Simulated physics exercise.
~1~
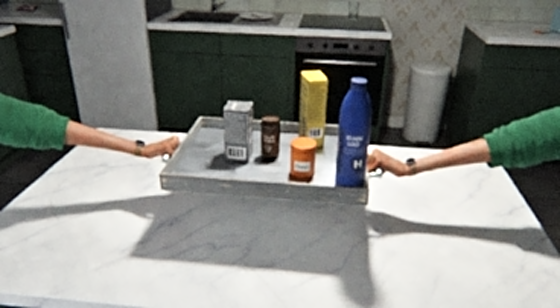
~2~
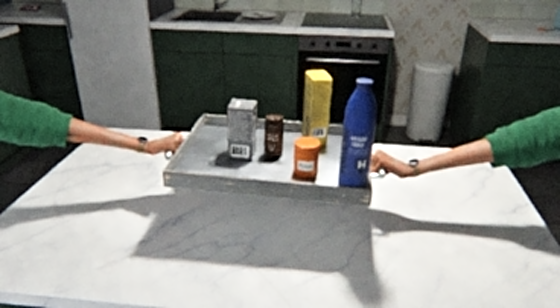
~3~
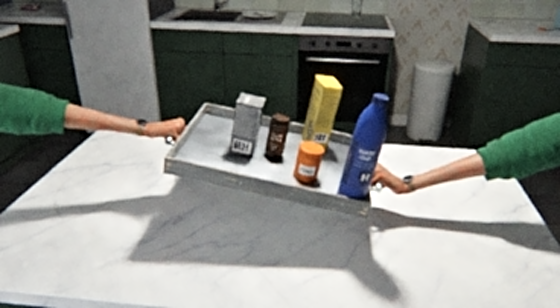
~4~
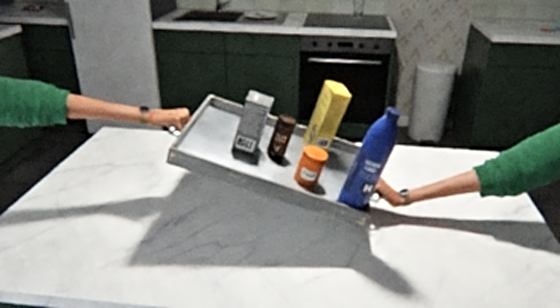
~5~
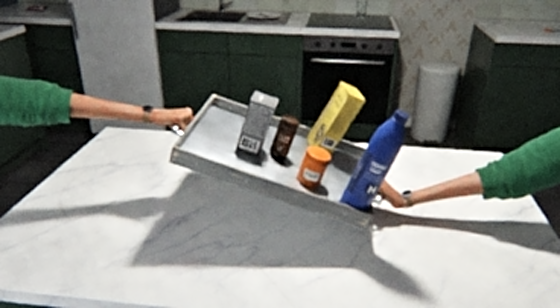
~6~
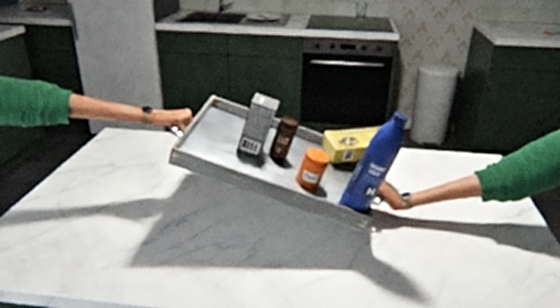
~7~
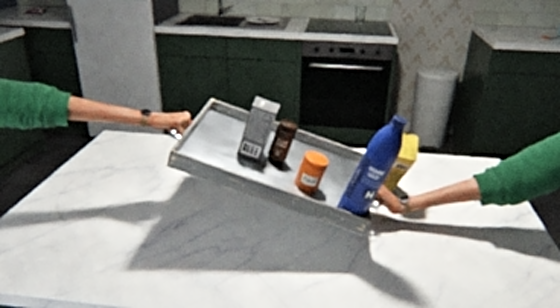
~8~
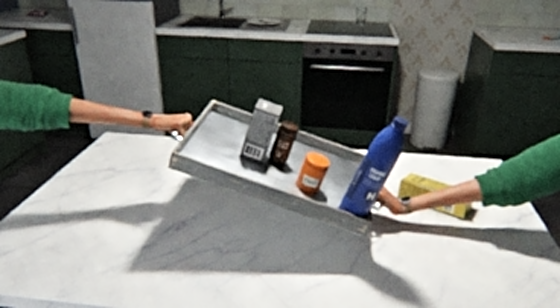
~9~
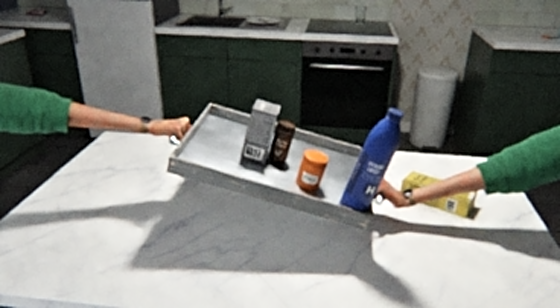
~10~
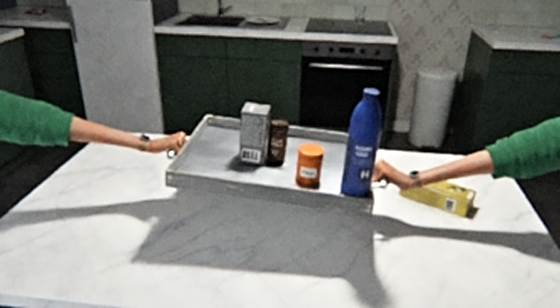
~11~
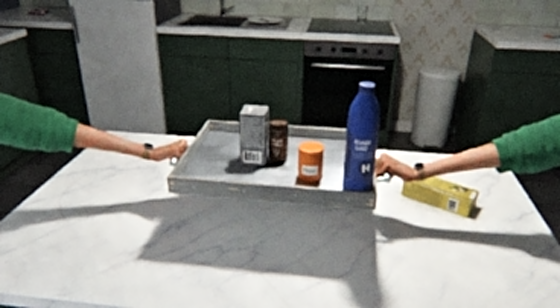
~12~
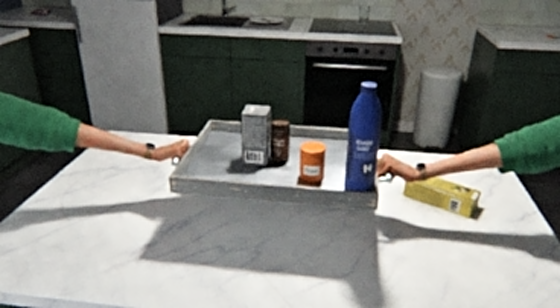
A tray tips right, the yellow carton topples off onto the table, and the tray levels.
